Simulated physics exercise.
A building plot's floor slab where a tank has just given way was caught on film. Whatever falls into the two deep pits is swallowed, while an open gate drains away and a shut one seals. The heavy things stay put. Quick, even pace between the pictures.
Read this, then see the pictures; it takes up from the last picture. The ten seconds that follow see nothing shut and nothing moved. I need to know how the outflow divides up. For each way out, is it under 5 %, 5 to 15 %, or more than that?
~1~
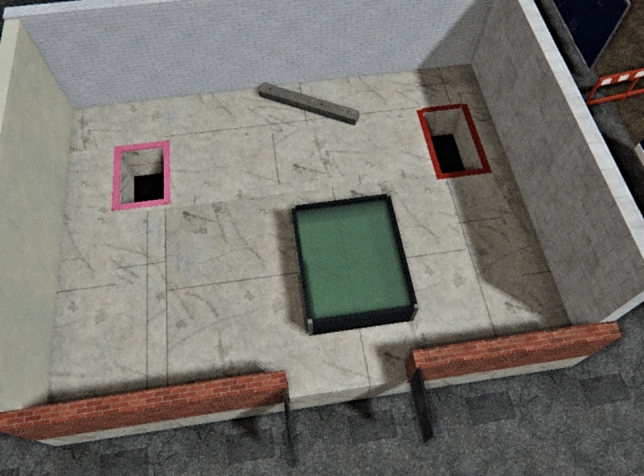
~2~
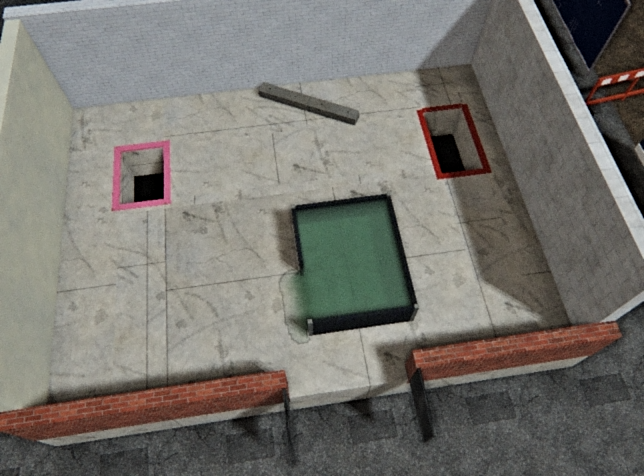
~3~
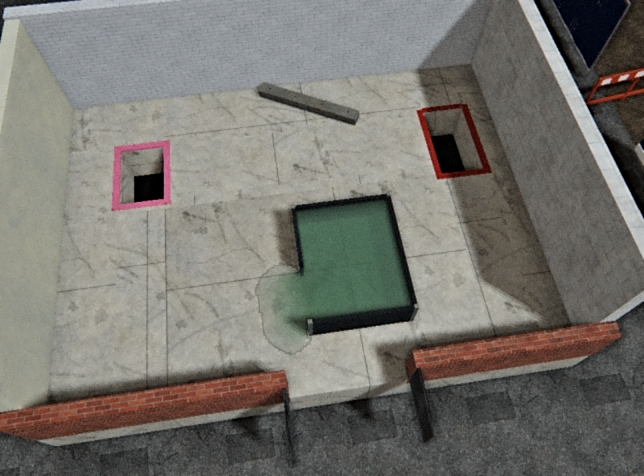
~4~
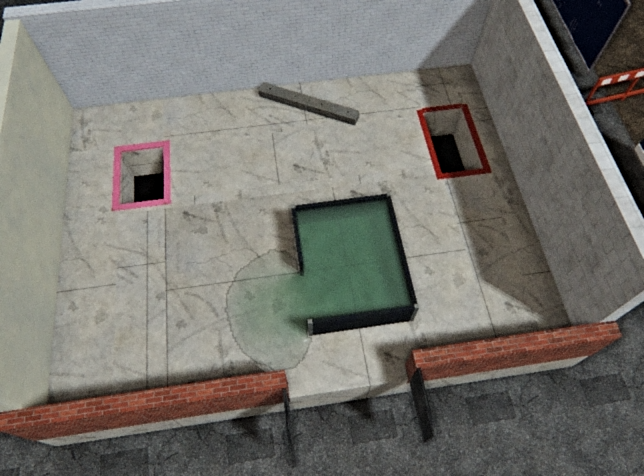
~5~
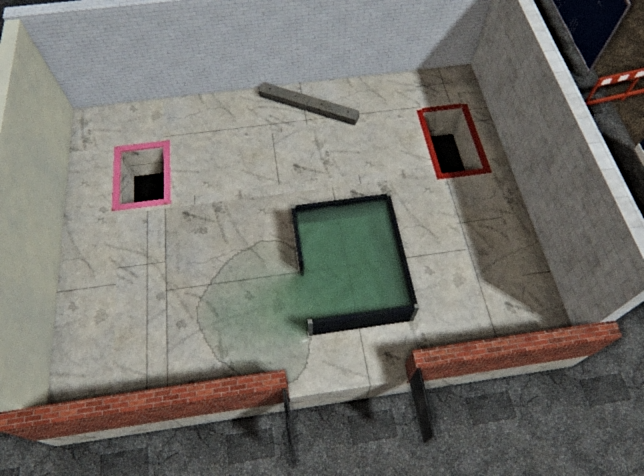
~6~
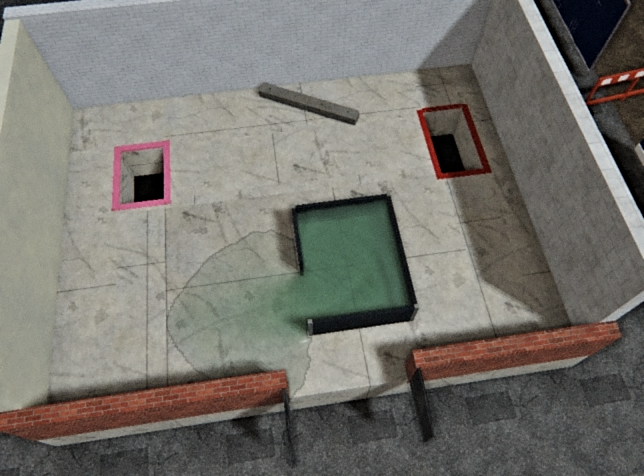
Result: I'd say the gate drains very little - not reaching five per cent, I'd say the pink pit drains a lot - upwards of fifteen per cent, I'd say the red pit drains very little - not reaching five per cent.
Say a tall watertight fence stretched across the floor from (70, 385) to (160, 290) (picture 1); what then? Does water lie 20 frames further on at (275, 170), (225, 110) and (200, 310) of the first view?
The first location is not reached, the second is not reached, and the third is soaked through.
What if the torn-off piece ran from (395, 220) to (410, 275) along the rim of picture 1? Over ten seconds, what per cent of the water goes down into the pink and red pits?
The pink pit takes 0 per cent and the red pit 30 per cent.
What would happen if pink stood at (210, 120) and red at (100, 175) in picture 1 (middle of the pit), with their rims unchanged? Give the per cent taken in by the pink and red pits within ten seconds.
Split: Pink 6 %, red 30 %.
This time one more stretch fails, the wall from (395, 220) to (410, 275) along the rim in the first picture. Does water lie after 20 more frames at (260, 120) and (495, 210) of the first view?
The first ends up unsoaked, the second ends up soaked.
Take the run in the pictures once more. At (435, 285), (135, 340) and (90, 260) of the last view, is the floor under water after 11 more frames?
Left dry; drenched; drenched.
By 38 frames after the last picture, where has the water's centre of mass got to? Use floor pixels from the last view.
Near (189, 277).
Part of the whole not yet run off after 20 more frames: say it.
Roughly 98 percent.
A moment on, water covers 20 % of the floor; the gate 0 %, the pink pit 0 %, the red pit 0 %.
Next, water covers 25 % of the floor; the gate 0 %, the pink pit 0 %, the red pit 0 %.
Then, water covers 30 % of the floor; the gate 1 %, the pink pit 1 %, the red pit 0 %.
Later, water covers 40 % of the floor; the gate 1 %, the pink pit 11 %, the red pit 0 %.
In the end, water covers 55 % of the floor; the gate 2 %, the pink pit 22 %, the red pit 0 %.
